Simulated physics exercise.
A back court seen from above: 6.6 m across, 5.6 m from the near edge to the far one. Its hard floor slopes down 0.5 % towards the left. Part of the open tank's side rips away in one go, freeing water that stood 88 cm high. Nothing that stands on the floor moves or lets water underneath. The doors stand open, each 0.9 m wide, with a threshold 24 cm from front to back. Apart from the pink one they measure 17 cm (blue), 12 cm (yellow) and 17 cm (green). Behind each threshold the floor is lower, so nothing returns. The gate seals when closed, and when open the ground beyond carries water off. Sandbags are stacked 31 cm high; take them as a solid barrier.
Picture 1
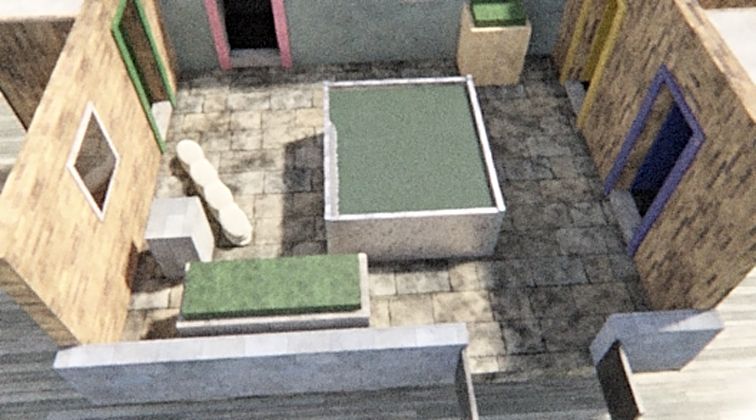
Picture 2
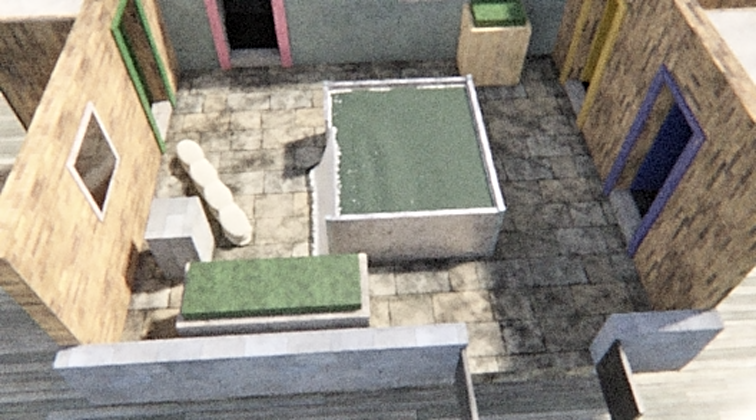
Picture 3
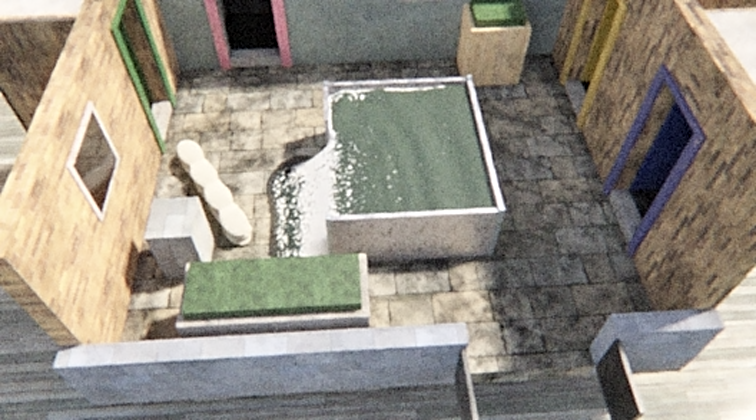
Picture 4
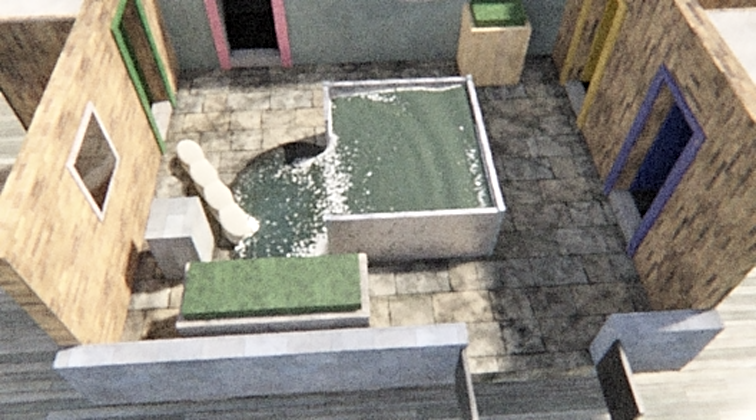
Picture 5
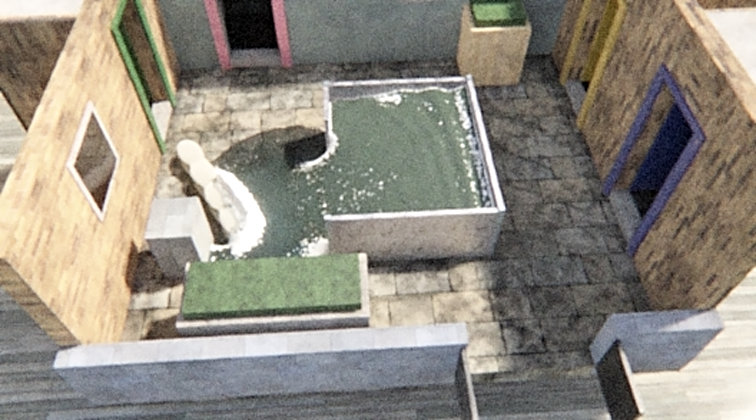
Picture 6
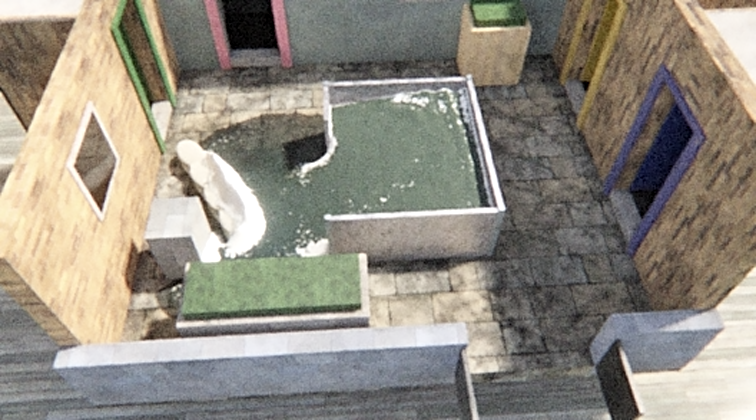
Green water bursts through the torn left side of a pale-walled open tank in a stone-paved court, seen from above by a still camera. Green, pink, yellow and blue-purple trimmed doorways line the walls, with cream sandbags and a grey block at left and a green-topped bench in front. The water foams across the paving, spreads left around the bench's back edge, and surges white against the sandbags while the tank's surface ripples and lowers.
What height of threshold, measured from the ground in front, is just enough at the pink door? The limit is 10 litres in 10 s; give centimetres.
At least 30 cm or so.
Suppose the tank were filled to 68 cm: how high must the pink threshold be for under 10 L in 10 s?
Some 24 cm.
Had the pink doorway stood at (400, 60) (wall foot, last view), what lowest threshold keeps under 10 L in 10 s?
Roughly 19 cm.
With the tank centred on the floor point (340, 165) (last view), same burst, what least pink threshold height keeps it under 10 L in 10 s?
Some 29 cm.
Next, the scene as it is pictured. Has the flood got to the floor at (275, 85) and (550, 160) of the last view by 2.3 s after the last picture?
In that order: Under water, not reached.
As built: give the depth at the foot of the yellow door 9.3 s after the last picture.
Some 15.0 cm.
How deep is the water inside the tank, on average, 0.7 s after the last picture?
Some 51 cm.
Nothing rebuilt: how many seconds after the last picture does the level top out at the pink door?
At about 2.8 s.
Then, 0.7 s after the last picture water covers 35 % of the floor, deepest (68 cm) near (231, 289); it has not reached the pink door.
Then, 2.3 s after the last picture water covers 55 % of the floor, deepest (40 cm) near (132, 295); 29 cm at the pink door, 41 litres in over its 19 cm threshold.
Then, 9.3 s after the last picture water covers 95 % of the floor, deepest (18 cm) near (570, 116); 14 cm at the pink door, 163 litres in over its 19 cm threshold.
At the pink door as built, the water peaked near 31 cm, 2.7 s after the last picture.
With a threshold of 26.5 cm, 34 litres would have come in within the 10 s; with 36 cm, 0 litres. So under 10 litres takes about 30 cm.
